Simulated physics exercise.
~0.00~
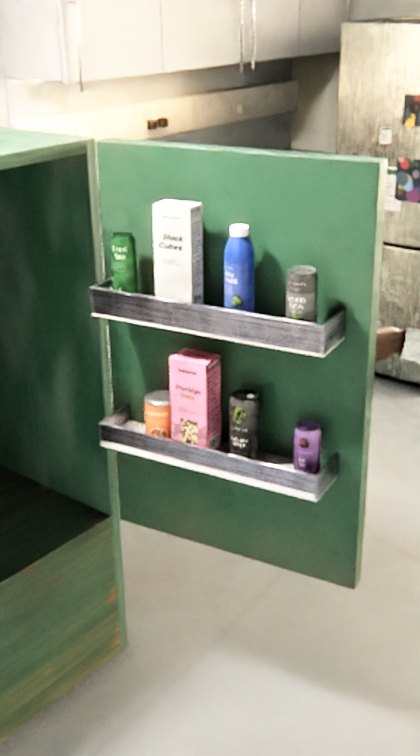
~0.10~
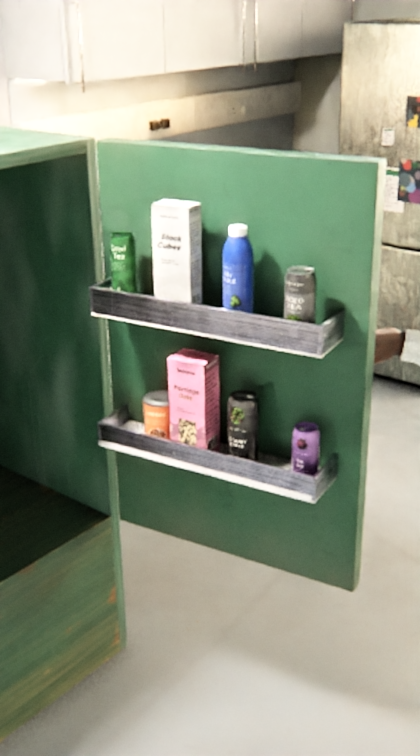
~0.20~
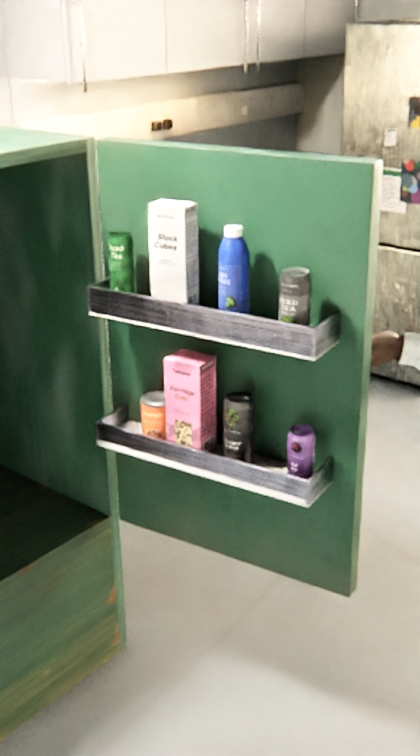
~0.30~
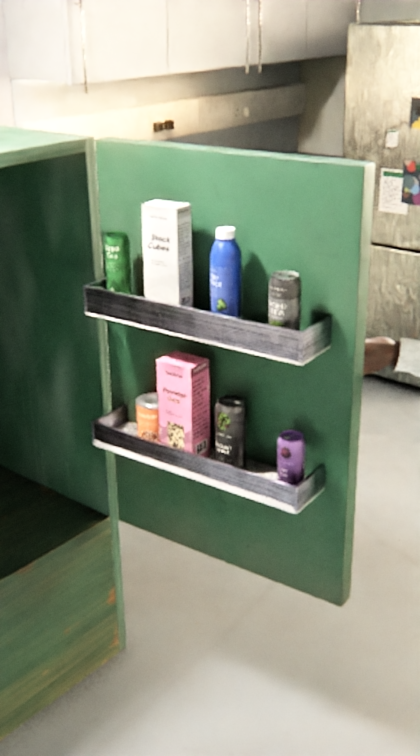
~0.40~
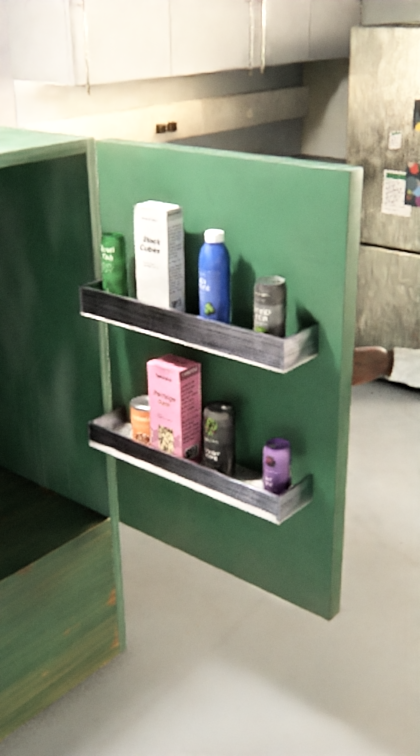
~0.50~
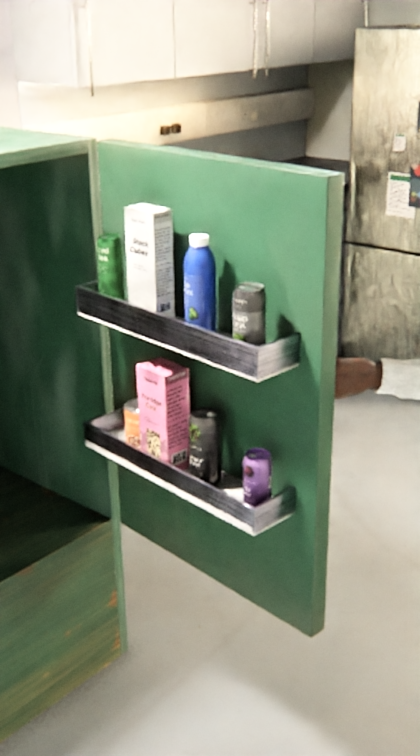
The clip opens on a green cabinet door standing open, its two inner racks holding cartons, cans, an orange tin and a blue bottle. The door barely moves at first, then swings modestly leftward and toward the viewer, partly closing, while the containers stay upright and ride along with it.
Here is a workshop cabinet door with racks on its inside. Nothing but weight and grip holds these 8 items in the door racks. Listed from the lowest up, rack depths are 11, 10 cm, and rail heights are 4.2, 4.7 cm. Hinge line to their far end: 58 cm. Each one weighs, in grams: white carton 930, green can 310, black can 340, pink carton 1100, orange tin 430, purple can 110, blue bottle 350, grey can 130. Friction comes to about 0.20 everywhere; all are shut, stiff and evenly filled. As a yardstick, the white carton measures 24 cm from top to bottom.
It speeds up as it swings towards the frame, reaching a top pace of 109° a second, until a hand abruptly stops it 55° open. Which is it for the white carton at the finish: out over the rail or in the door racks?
It ends in the door racks.
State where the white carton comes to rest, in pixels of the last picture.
Rest point: Near (82, 271).
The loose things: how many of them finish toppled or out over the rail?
Count: 0.
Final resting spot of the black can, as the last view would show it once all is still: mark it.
Close to pixel (113, 462) in the final view.
After 0.90 s, open by 55°; white carton 3° off upright near (79, 271); grey can 14° off upright; purple can 12° off upright.
After 1.10 s, open by 55°; white carton moved 2 cm near (81, 270); pink carton 11° off upright; orange tin moved 2 cm.
After 1.80 s, open by 55°; orange tin moved 2 cm; grey can moved 2 cm.
In the end (3.1 s), all 8 under 5 cm from the start. In the last view, white carton near (82, 271).
